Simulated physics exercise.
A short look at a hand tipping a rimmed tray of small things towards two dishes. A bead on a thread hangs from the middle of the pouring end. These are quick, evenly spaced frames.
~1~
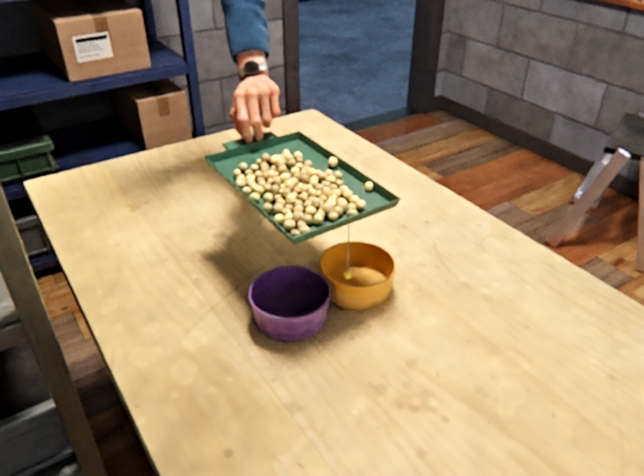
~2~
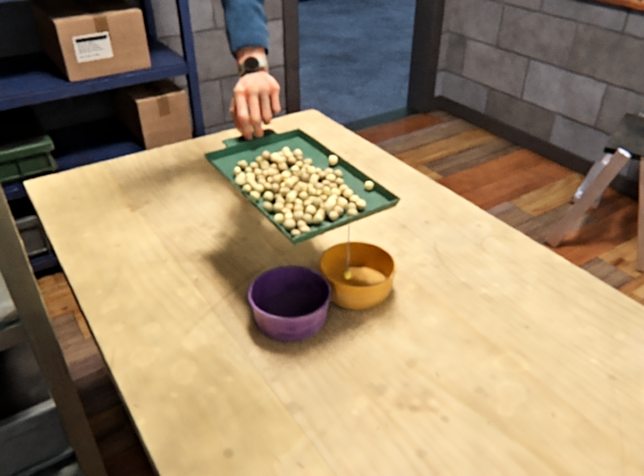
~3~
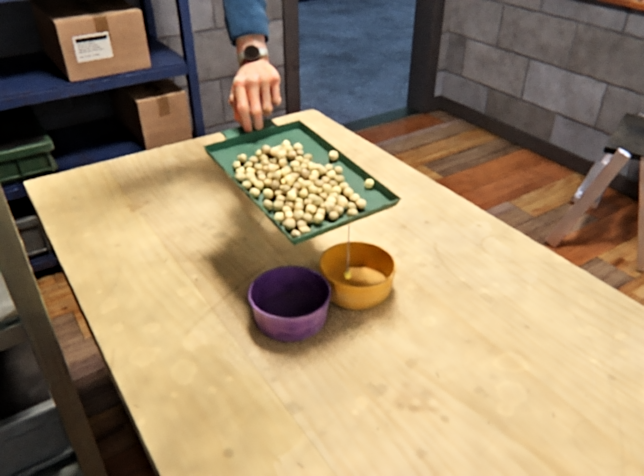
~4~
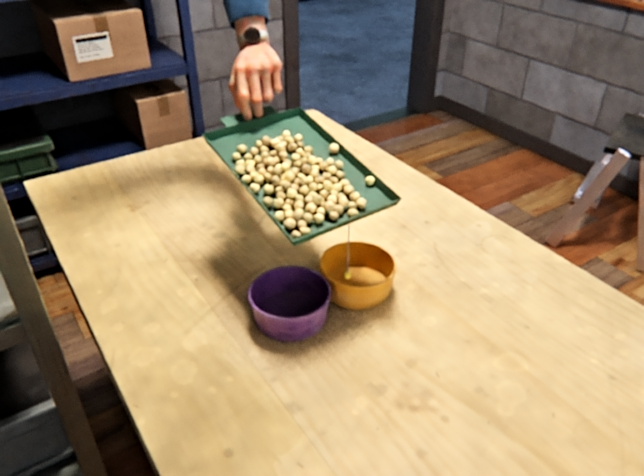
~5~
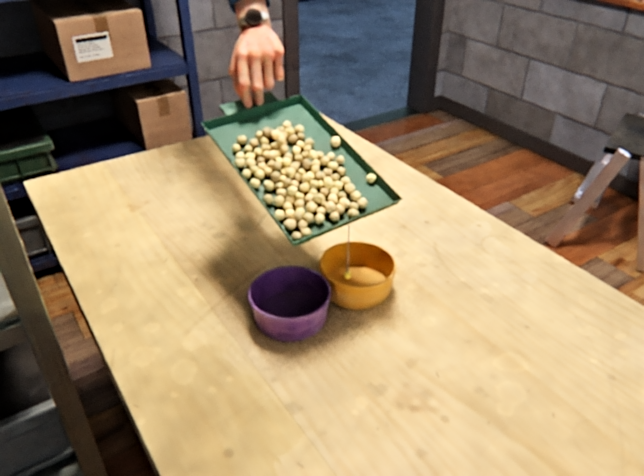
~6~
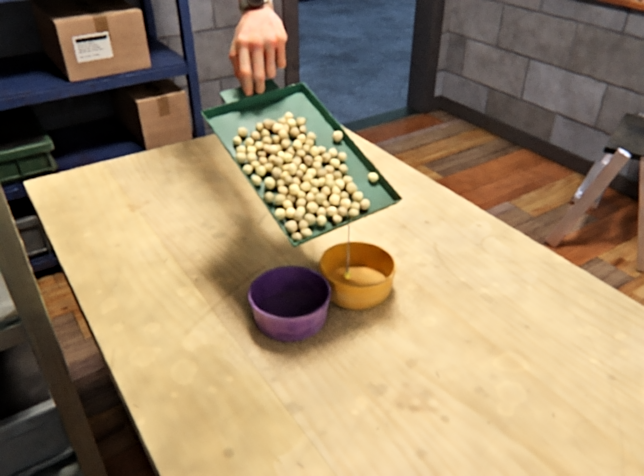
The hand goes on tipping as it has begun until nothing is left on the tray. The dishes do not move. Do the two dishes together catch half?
Caught overall: Less than half.
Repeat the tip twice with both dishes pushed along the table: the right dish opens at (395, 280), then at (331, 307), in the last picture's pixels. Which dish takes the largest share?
At the first place the left one, at the second right.
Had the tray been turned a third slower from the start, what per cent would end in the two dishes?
It comes to 0 per cent or so.
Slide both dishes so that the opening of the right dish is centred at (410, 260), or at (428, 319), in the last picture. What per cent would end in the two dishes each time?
Near 30 % and 20 %.
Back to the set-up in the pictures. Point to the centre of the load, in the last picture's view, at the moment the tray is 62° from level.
Roughly at (328, 194).
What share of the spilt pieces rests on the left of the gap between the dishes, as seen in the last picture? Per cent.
It comes to 20 per cent or so.
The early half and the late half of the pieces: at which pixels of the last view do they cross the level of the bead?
At about (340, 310), then at (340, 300).
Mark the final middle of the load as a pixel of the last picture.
At about (363, 358).
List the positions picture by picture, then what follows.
The first picture shows corners of the pouring end near (294, 235) and (396, 198), level; middle of the load near (301, 187), macadamia nuts; left dish near (311, 324); right dish near (380, 293); bead on its thread near (347, 275).
The second picture shows corners of the pouring end near (294, 236) and (396, 198), level; middle of the load near (301, 186).
The third picture shows corners of the pouring end near (294, 236) and (397, 198), tipped barely, lowest at the left corner; middle of the load near (301, 183).
The fourth picture shows corners of the pouring end near (295, 238) and (397, 198), tipped a little, lowest at the left corner; middle of the load near (297, 183).
The fifth picture shows corners of the pouring end near (295, 239) and (398, 197), tipped a little, lowest at the left corner; middle of the load near (298, 178).
The sixth picture shows corners of the pouring end near (295, 240) and (399, 197), tipped clearly, lowest at the left corner; middle of the load near (299, 175), a little on the move; left dish near (311, 324); right dish near (380, 293).
Shortly afterwards, tray tipped steeply; all but a few on the tray; only a few outside both; only a few in the air.
Next, tray tipped past a quarter turn; a little on the tray; the bulk outside both; a little in the air.
Some moments later, tray tipped past a quarter turn; only a few in the left dish; all but a few outside both.
In the end, tray tipped past a quarter turn; only a few in the left dish; none at all in the right dish; all but a few outside both.
